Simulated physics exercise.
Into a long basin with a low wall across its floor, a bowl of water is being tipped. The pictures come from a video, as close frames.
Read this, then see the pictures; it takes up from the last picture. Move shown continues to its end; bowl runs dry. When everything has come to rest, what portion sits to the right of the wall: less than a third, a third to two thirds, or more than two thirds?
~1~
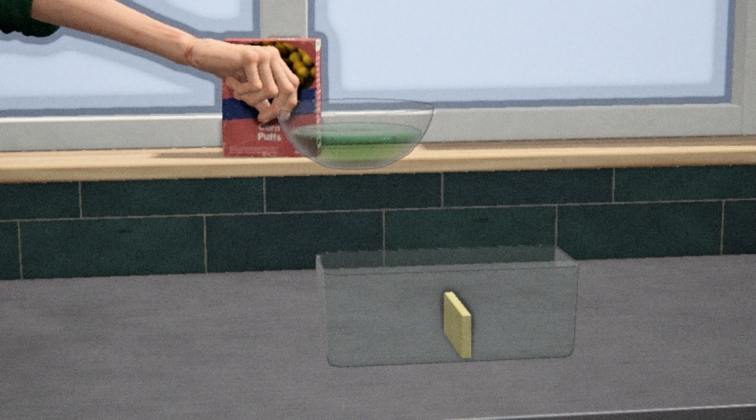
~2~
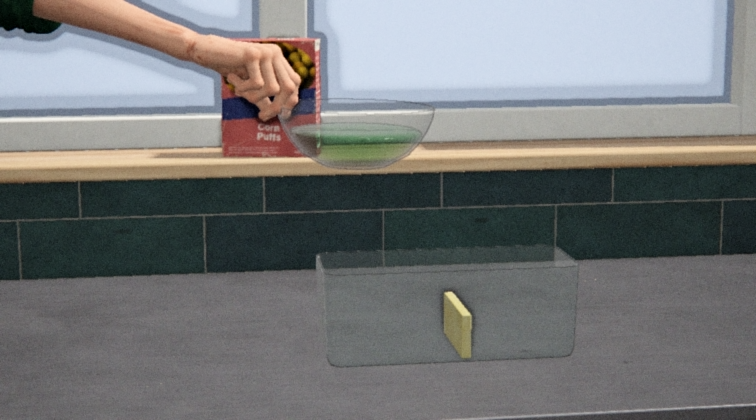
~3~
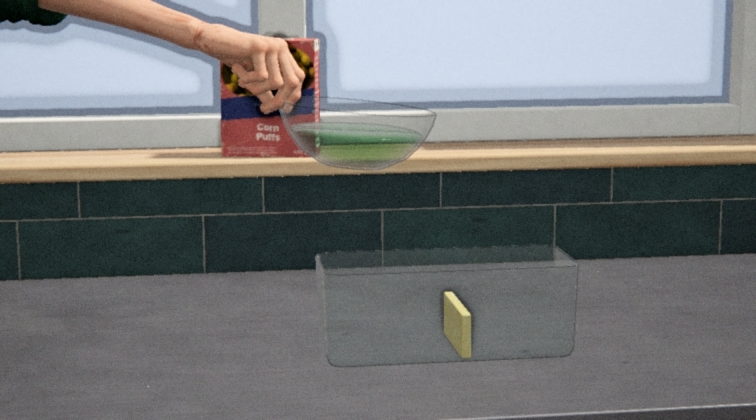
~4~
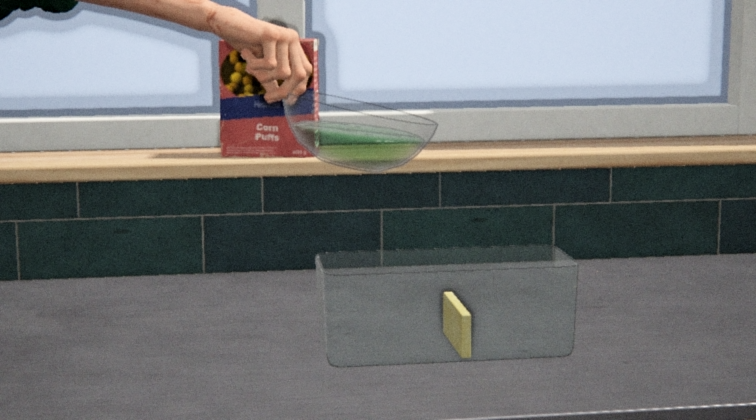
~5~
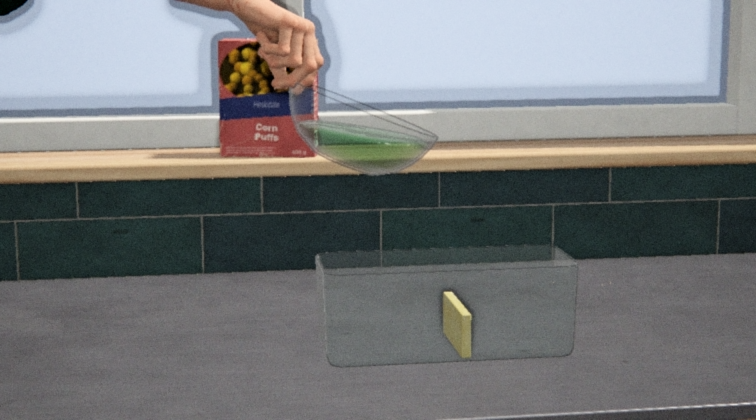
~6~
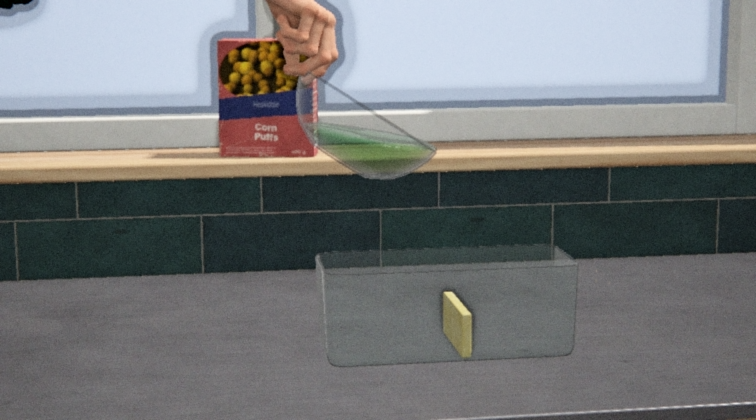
At least a third, at most two thirds.
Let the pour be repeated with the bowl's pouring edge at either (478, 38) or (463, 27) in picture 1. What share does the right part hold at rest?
Estimate, in order: 75 and 75 per cent.
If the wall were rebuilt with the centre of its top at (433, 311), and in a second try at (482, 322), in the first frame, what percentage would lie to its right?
First try around 70 percent; second try around 30 percent.
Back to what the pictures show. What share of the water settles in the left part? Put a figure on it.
Near 45 in a hundred.
A moment on, the bowl is tipped on its side and 4 per cent is still to pour, 8 is left of the wall and 45 right of it.
Next, the bowl is tipped right over and 0 per cent is still to pour, 37 is left of the wall and 45 right of it.
Then the bowl is tipped right over and 0 per cent is still to pour, 43 is left of the wall and 50 right of it.
Later the bowl is tipped right over and 0 per cent is still to pour, 43 is left of the wall and 50 right of it.
Finally, 43 per cent lies left of the wall, 50 right of it and 7 outside.
